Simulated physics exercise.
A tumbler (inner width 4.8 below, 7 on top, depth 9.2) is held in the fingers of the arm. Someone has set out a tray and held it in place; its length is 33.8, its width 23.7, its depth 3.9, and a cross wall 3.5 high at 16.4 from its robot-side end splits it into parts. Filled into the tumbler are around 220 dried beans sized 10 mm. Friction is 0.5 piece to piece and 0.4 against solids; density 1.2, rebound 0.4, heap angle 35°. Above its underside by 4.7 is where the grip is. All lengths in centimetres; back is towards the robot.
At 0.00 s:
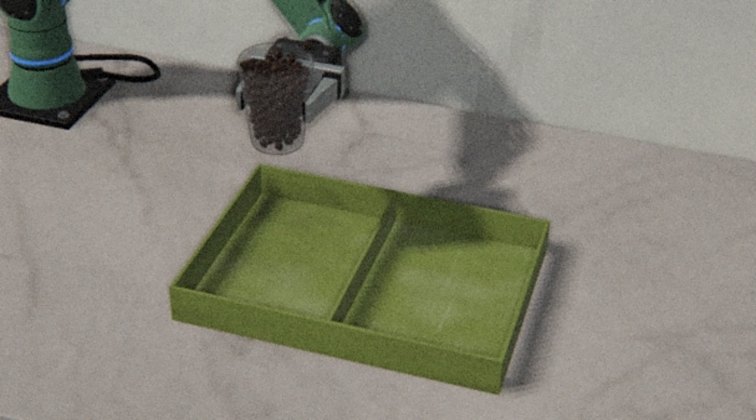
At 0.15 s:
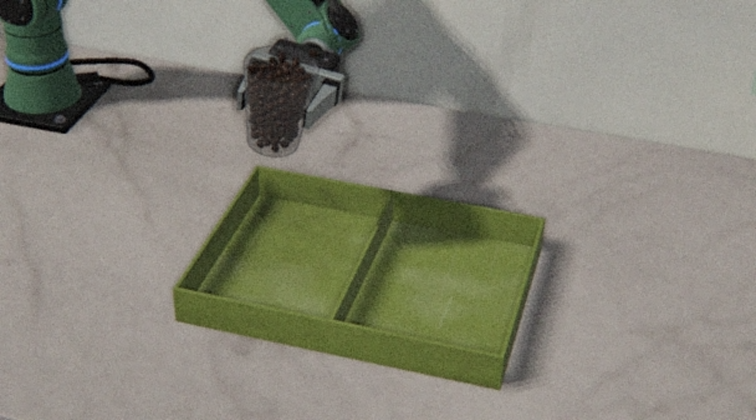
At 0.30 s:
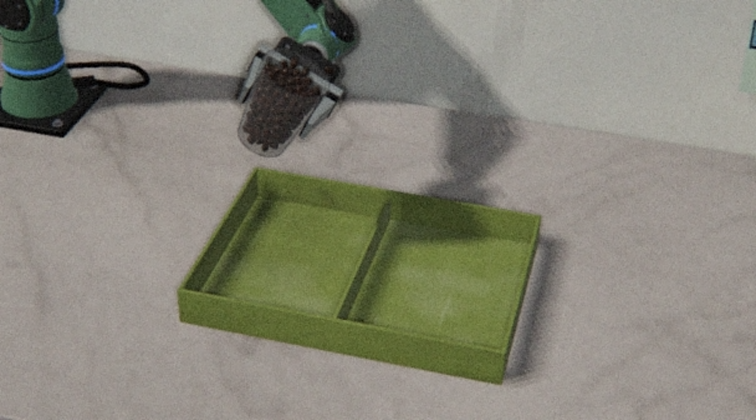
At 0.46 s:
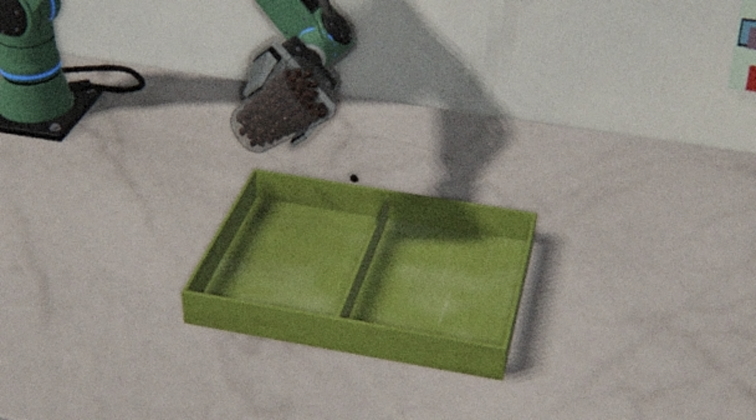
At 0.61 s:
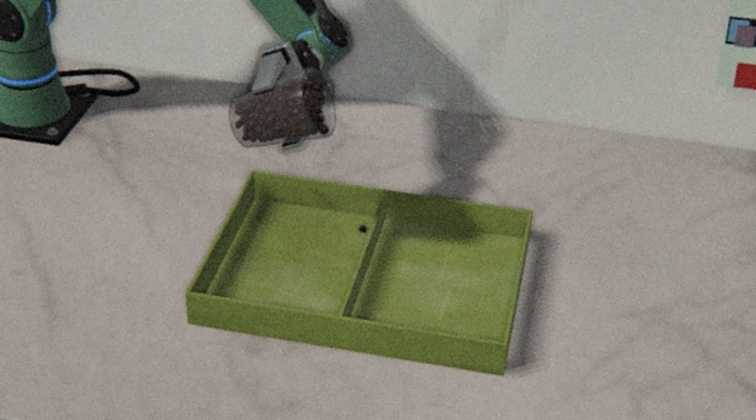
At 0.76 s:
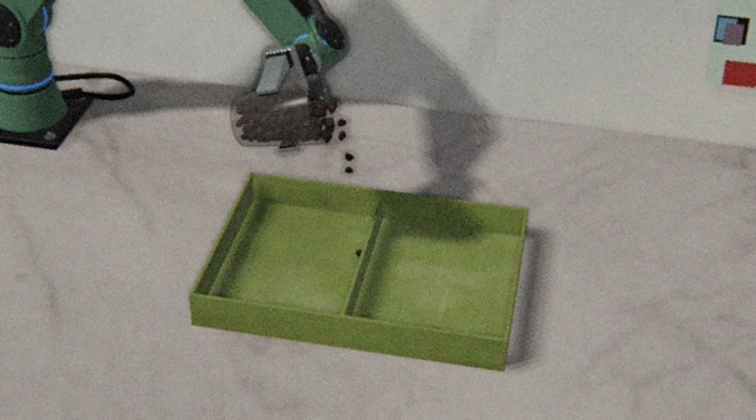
Clear tumbler of dark beans tilting rightward in a green robot arm's gripper, a few beans dropping toward a divided green tray.
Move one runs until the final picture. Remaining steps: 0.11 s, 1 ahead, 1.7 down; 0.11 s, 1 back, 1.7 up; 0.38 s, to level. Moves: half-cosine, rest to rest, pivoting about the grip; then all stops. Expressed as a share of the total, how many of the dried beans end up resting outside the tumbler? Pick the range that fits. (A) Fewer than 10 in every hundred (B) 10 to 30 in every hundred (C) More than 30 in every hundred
A, fewer than 10 in every hundred.
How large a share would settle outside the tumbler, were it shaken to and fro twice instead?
Expected share: About 5 %.
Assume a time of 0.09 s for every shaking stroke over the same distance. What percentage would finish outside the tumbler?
Roughly 10 percent then.
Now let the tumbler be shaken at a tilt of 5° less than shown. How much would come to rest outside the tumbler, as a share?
I'd put it close to 5 per cent.
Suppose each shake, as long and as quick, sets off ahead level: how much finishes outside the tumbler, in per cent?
I'd reckon around 20 per cent.
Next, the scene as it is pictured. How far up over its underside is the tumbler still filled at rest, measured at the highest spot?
The top sits some 9.5 cm up.
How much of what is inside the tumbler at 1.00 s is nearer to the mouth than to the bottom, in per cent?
55 per cent.
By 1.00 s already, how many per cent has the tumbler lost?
Roughly 5 per cent by then.
After 1.00 s, tilted 72° forward, highest piece 23 above the table; 208 in the tumbler, 9 in the far-side part, 4 in the robot-side part, 2 in flight or on a rim.
After 1.24 s, tilted 16° forward, highest piece 25 above the table; 208 in the tumbler, 11 in the far-side part, 4 in the robot-side part.
After 1.56 s, level, highest piece 25 above the table; 208 in the tumbler, 11 in the far-side part, 4 in the robot-side part.
After 2.61 s, level, highest piece 25 above the table; 208 in the tumbler, 11 in the far-side part, 4 in the robot-side part.
In the end, 208 in the tumbler, 11 in the far-side part, 4 in the robot-side part. That is 7 % outside the tumbler.
